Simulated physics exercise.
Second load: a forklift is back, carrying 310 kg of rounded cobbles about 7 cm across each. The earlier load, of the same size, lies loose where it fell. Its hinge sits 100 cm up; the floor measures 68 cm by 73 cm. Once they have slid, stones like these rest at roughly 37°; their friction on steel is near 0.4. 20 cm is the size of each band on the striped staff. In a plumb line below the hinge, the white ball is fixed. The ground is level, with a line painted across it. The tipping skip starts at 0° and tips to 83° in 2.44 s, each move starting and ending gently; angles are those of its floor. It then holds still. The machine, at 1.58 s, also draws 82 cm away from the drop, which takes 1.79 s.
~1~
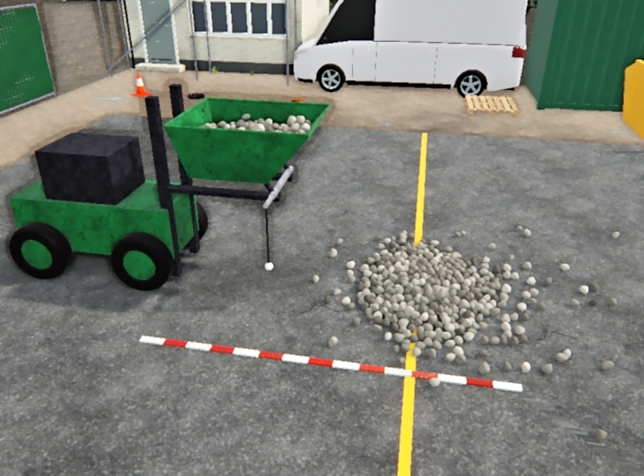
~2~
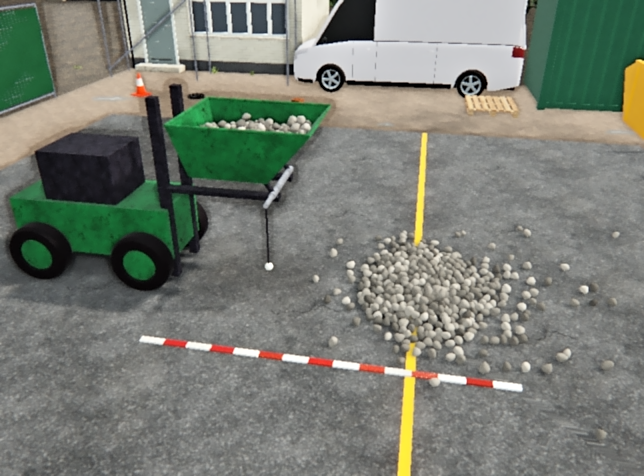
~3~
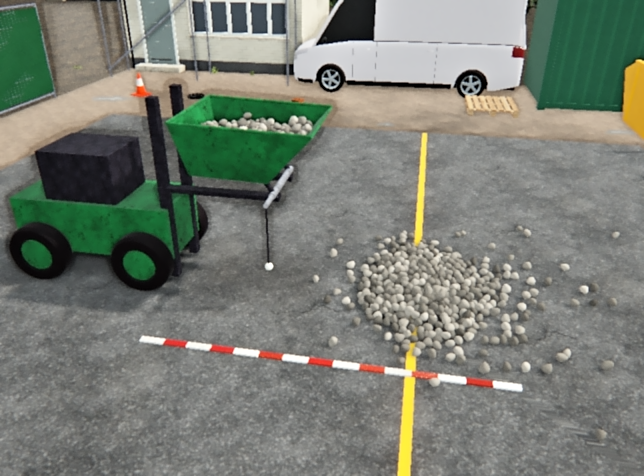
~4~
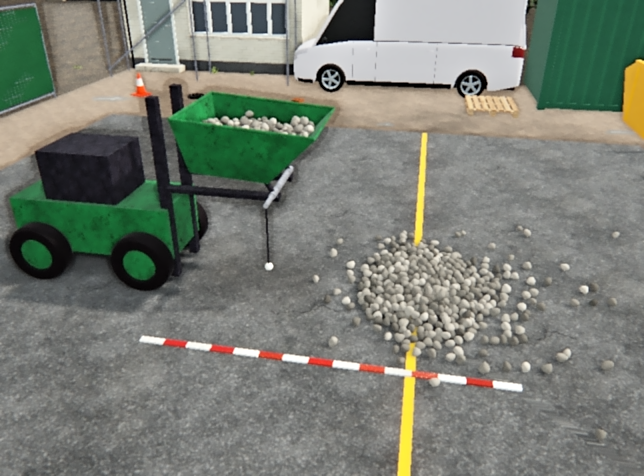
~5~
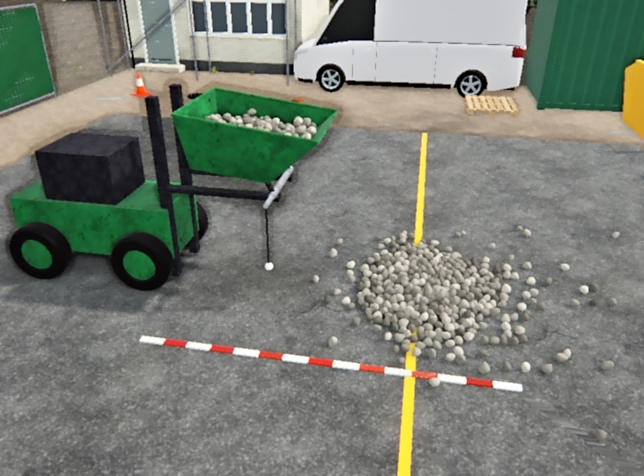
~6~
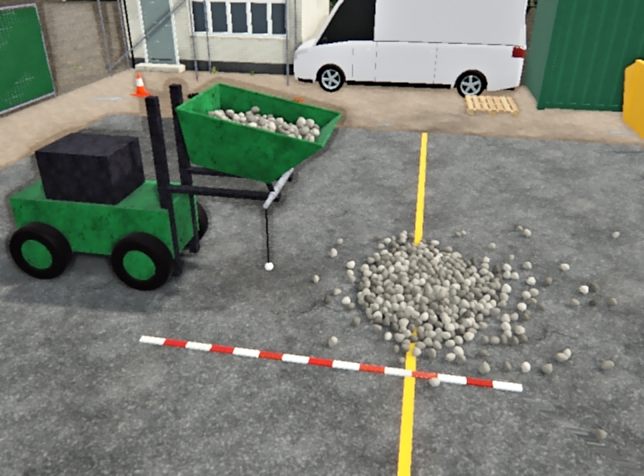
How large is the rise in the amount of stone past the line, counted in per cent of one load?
9 %.
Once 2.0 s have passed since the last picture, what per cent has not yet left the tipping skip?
Roughly 5 parts in a hundred of the load.
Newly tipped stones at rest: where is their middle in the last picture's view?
They settle centred around (364, 278).
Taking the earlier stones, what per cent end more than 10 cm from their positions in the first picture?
Estimate: 5 %, roughly.
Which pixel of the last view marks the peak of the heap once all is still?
In the last view, close to (390, 266).
Then, 1.3 s after the last picture the floor is at 70°; in per cent of one load, 96 in the tipping skip, 45 short of the line, 59 past the line; the foremost stones are at (605, 290).
Then, 2.0 s after the last picture the floor is at 83°; in per cent of one load, 7 in the tipping skip, 125 short of the line, 68 past the line; the foremost stones are at (605, 290).
Then, 3.3 s after the last picture the floor is at 83°; in per cent of one load, 0 in the tipping skip, 132 short of the line, 68 past the line; the foremost stones are at (605, 290).
Then, 5.7 s after the last picture the floor is at 83°; in per cent of one load, 0 in the tipping skip, 132 short of the line, 68 past the line; the foremost stones are at (605, 290). Net gain past the line, 9.
